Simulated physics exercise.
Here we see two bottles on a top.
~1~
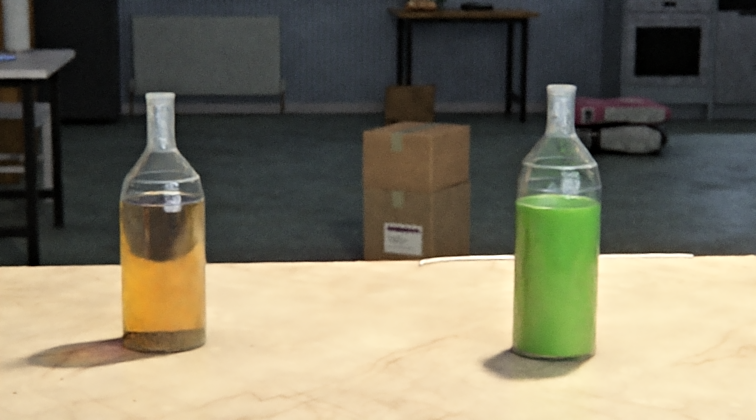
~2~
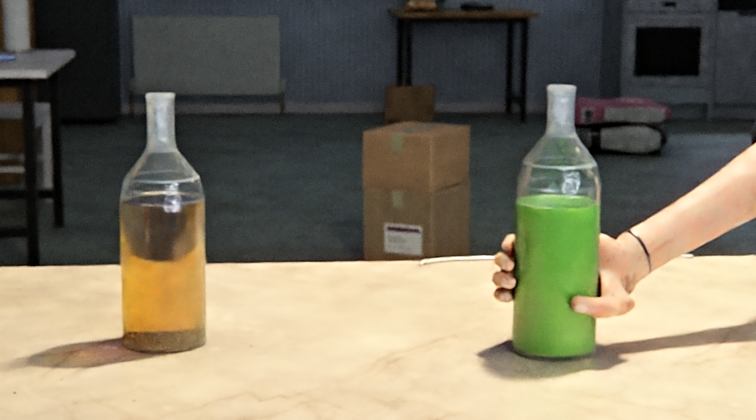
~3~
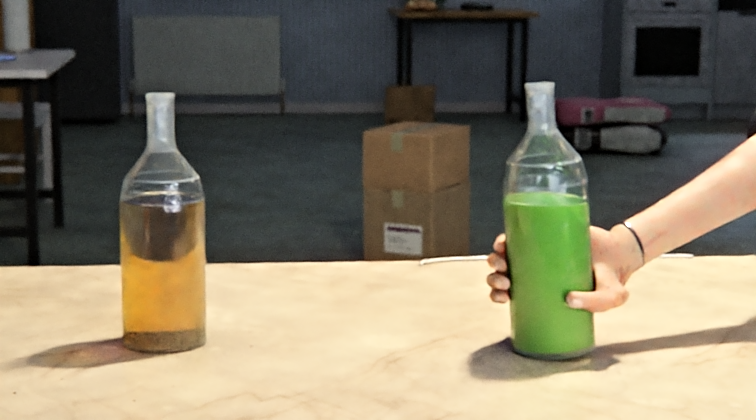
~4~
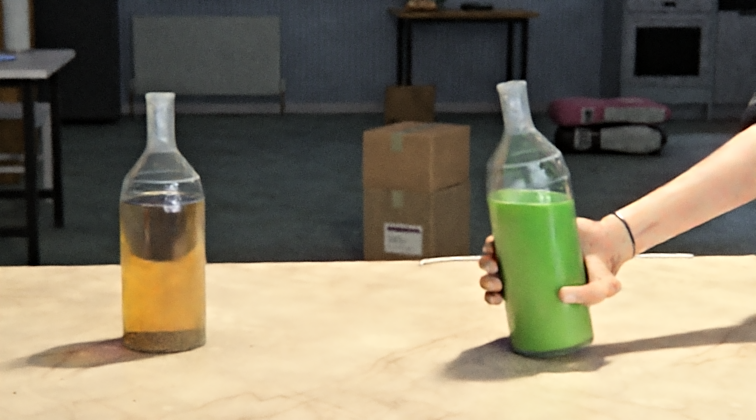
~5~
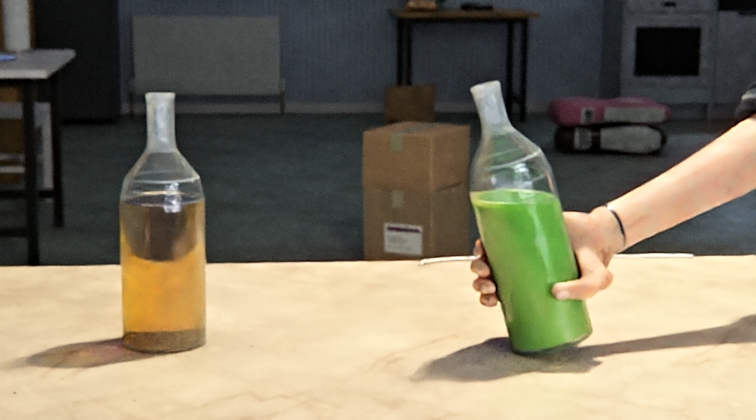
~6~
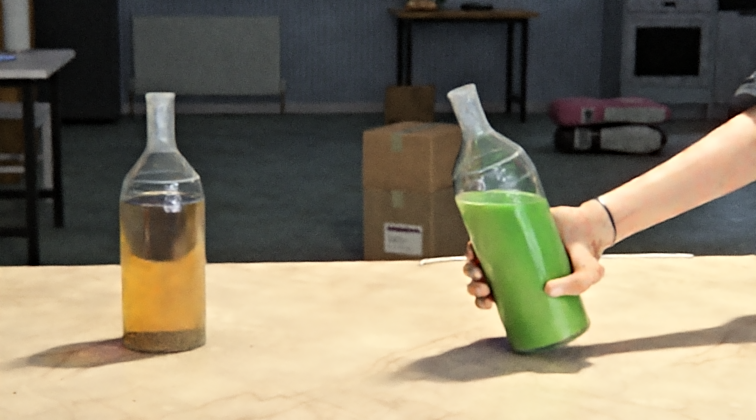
A hand gripping the right bottle of green liquid and tilting it leftward, while the bottle of amber liquid stands still.
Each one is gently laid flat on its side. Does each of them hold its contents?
Left: No; right: No.
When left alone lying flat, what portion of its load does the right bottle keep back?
Share retained: Approx. 45 per cent.
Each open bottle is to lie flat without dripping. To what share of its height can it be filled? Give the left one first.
Around 24 percent, then around 26 percent.
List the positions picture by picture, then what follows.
Both stand upright; right bottle (558, 218) about half full, open; left bottle (162, 217) about half full, open, in the first frame.
A hand takes the right bottle; right bottle about half full, surface at (558, 202); left bottle about half full, surface at (162, 200), in the second frame.
The right bottle is being lowered; right bottle (546, 215) about half full; left bottle (162, 217) about half full, in the third frame.
The right bottle is being lowered; right bottle about half full, surface at (530, 197); left bottle about half full, surface at (162, 200), in the fourth frame.
The right bottle is being lowered; right bottle (519, 211) about half full; left bottle (162, 217) about half full, in the fifth frame.
The right bottle is being lowered; right bottle (506, 212) tipped 20°, open; left bottle about half full, surface at (162, 200), open, in the sixth frame.
A moment on, the right bottle is nearly down; right bottle, all still inside.
Further on, the right bottle lies flat; right bottle, a puddle at its mouth.
When it is over, both lie flat; right bottle, a puddle at its mouth; left bottle, a puddle at its mouth.
